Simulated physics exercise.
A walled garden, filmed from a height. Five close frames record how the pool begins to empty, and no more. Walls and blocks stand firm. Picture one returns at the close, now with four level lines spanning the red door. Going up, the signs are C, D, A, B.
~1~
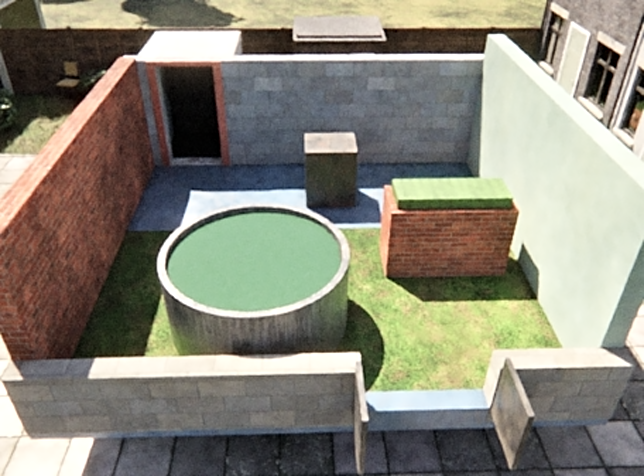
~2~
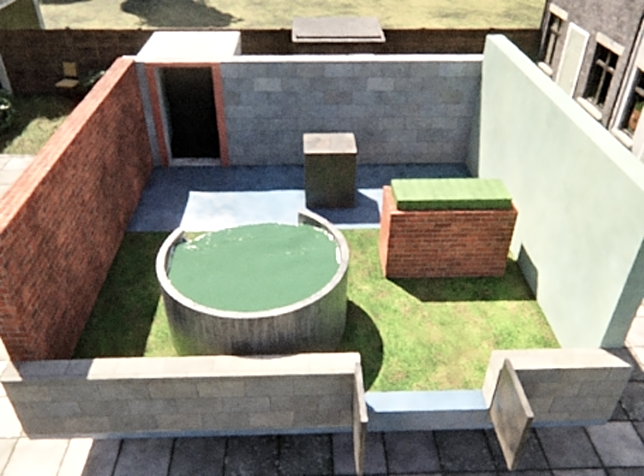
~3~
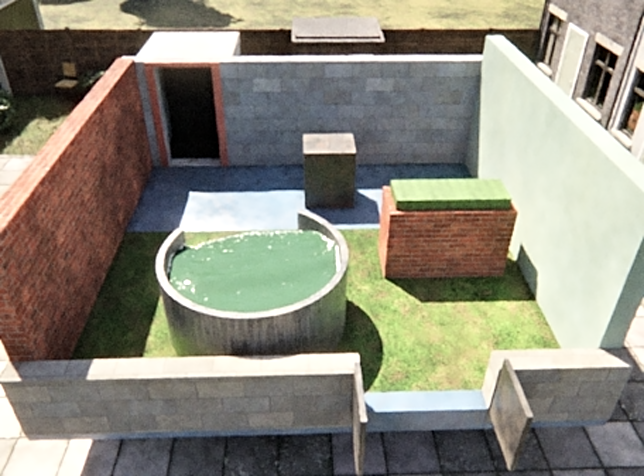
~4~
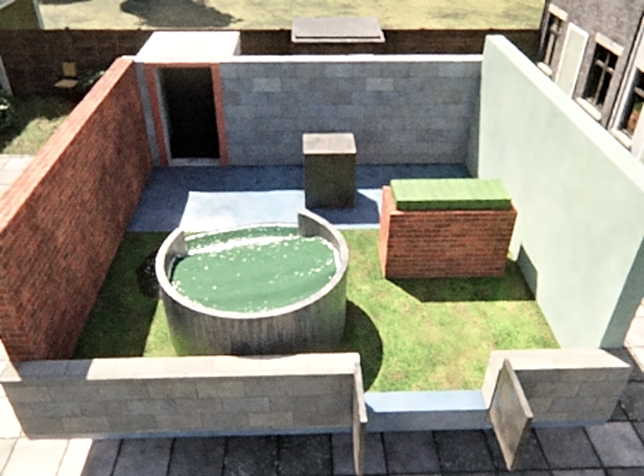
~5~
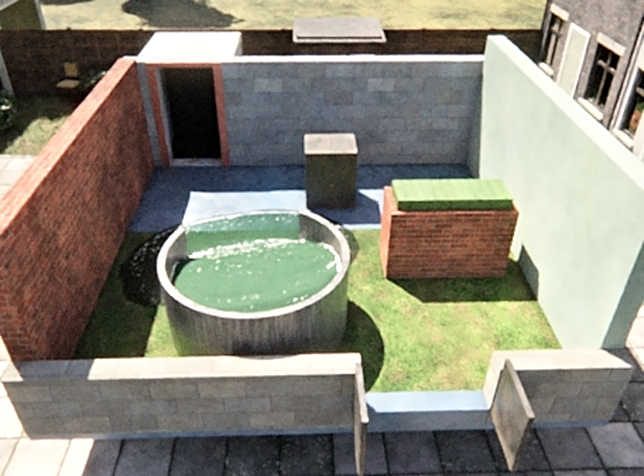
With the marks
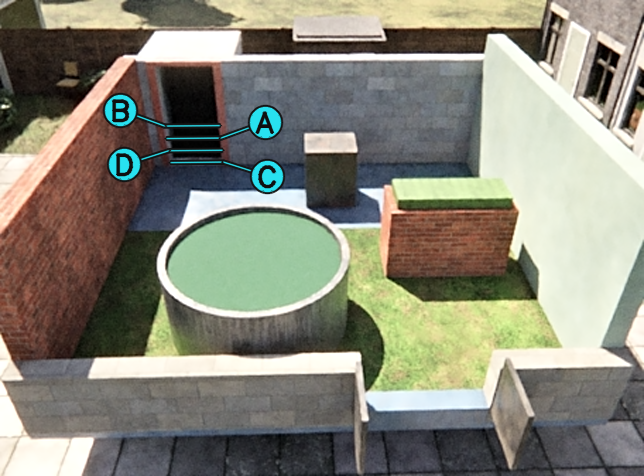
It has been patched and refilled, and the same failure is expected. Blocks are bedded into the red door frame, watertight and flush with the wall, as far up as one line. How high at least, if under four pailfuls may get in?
A.
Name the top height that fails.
D it is.
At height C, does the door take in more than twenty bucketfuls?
Yes, it does.
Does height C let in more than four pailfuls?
Yes, it does.
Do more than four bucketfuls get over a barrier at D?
Yes.
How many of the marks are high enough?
Two.
In cyan, A at (193, 138); B at (192, 125); C at (197, 162); D at (195, 150); from the bottom up C, D, A, B.
For height A, a splash gets over, under a bucket.
For height B, nothing gets over.
For height C, dozens of bucketfuls pour in.
For height D, about 9 bucketfuls get in.
